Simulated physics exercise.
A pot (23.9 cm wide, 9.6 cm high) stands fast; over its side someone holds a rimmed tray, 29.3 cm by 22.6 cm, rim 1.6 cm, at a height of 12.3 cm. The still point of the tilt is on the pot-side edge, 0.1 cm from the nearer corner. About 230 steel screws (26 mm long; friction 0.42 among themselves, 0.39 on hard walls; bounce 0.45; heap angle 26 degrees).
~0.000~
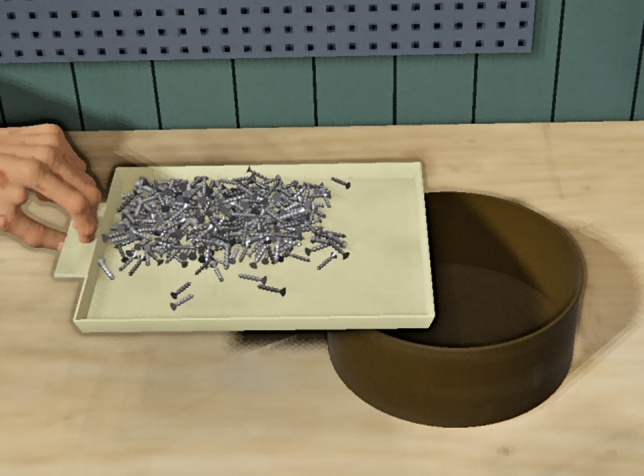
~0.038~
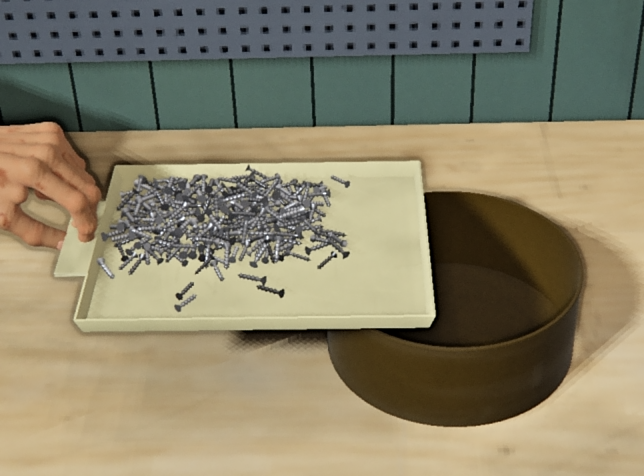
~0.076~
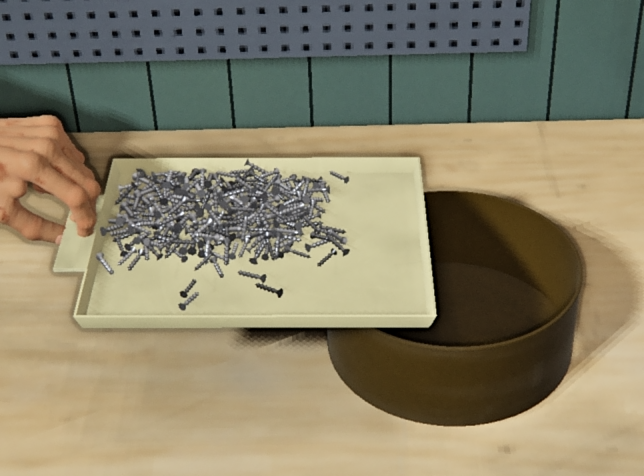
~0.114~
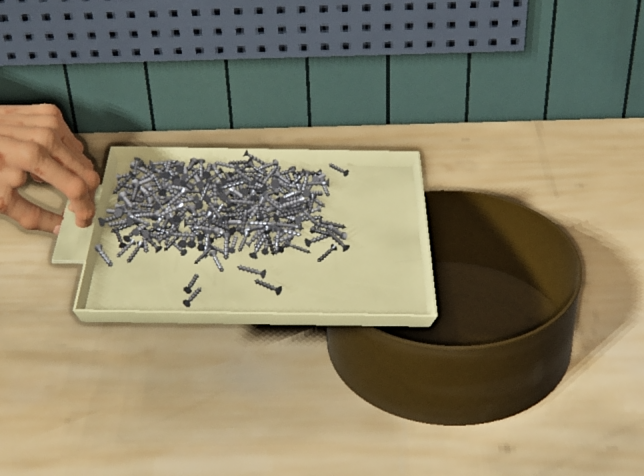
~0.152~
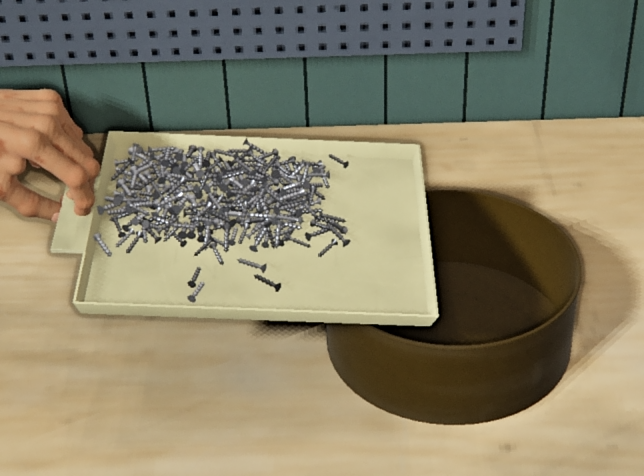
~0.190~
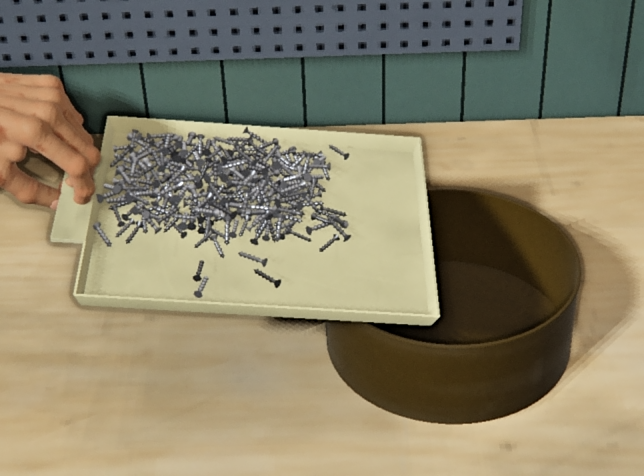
A hand lifting the left side of a cream tray of steel screws, tilting it slightly rightward over a brown pot's edge.
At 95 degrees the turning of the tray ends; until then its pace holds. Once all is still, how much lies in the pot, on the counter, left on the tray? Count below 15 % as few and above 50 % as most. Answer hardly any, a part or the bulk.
Pot: Hardly any, counter: The bulk, tray: Hardly any.
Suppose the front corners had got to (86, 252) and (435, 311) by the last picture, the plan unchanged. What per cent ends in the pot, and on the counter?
Pot 100, counter 0.
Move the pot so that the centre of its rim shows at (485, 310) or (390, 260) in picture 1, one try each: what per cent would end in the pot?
Some 75 and 0 per cent.
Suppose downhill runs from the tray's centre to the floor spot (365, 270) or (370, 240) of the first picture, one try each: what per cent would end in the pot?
About 60 and 95 per cent.
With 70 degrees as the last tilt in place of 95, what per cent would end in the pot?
In that case some 5 per cent.
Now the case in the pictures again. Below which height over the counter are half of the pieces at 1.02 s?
Some 2 cm.
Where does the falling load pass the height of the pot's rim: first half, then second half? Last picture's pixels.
First near (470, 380), later near (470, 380).
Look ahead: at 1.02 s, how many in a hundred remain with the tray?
About 10 per cent.
Then, at 0.69 s, tilt 51 degrees; the tray holds 100 %, the pot 0 %.
After 1.02 s, tilt 77 degrees; the tray holds 10 %, the pot 5 %.
After 1.45 s, tilt 95 degrees; the tray holds 0 %, the pot 0 %.
In the end, at 2.0 s, pot 0 %, counter 100 %, tray 0 %.
